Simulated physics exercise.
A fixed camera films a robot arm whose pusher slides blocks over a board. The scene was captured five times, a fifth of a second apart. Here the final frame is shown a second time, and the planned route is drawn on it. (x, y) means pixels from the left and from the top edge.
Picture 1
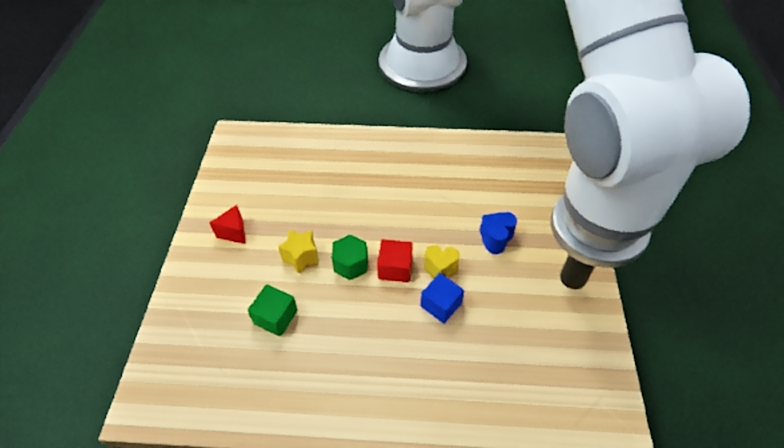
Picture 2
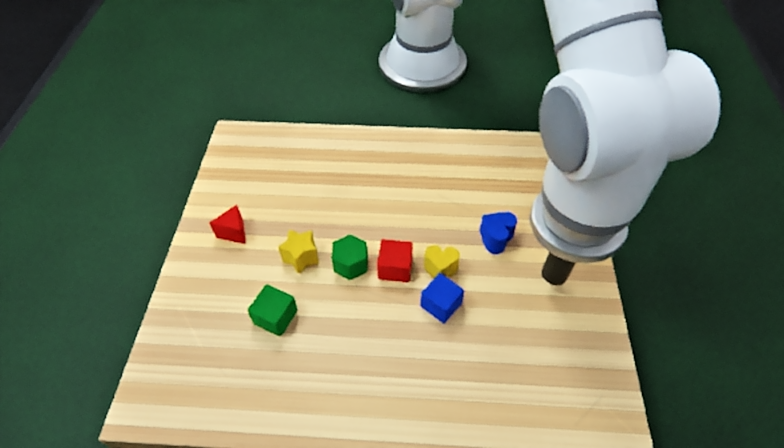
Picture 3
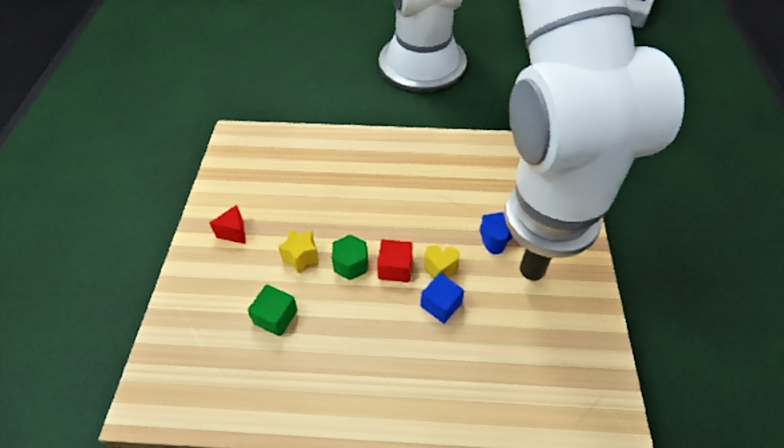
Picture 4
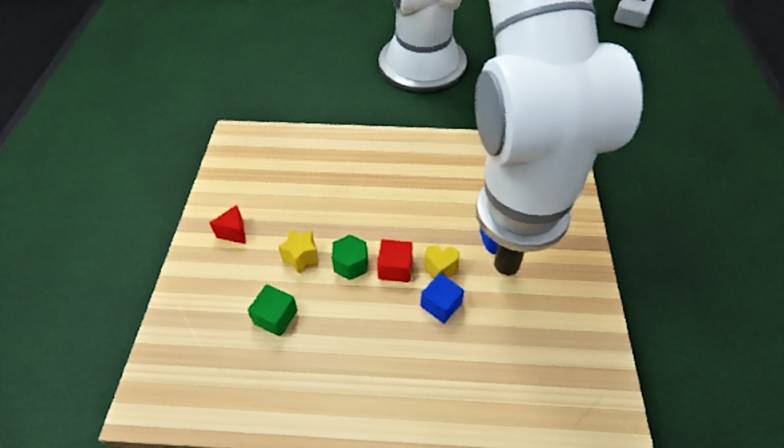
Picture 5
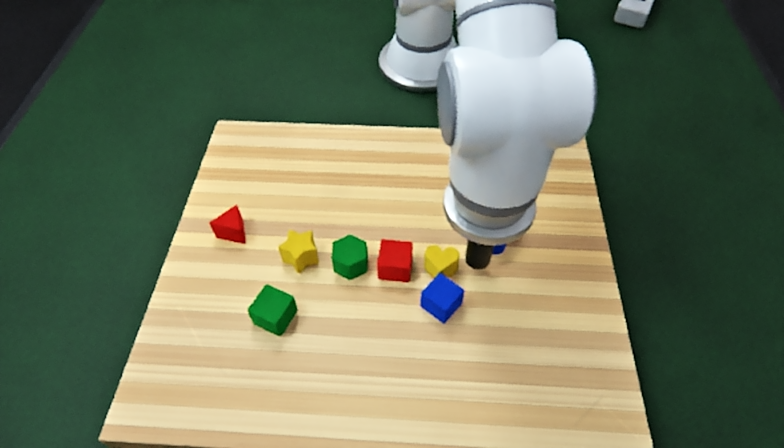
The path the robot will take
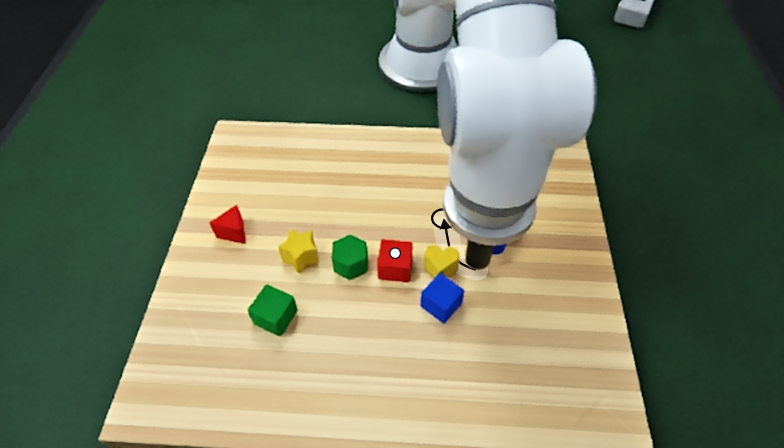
A white robot arm moves left across a wooden board toward the yellow heart block.
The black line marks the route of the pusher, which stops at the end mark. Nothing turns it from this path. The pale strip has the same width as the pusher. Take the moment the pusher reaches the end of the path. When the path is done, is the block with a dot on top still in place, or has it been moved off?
Same place.
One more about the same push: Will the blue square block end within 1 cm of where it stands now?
I'd say yes.
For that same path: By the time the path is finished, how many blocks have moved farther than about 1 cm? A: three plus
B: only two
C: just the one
C.
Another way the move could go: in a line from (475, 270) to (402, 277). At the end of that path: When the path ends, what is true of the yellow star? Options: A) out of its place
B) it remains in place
A.
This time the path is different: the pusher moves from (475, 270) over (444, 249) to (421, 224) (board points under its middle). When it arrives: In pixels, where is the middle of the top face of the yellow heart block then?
The top centre is at (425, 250).
The line goes from (475, 270) over (454, 257) and (448, 238) to (444, 219); the dot is on the red square block.
On the path given first. Halfway along, pusher at (451, 238); yellow heart block at (429, 251), turned 45° anticlockwise.
At the end, pusher at (445, 208); red square block unmoved; yellow heart block at (429, 251), turned 45° anticlockwise; blue square block unmoved.
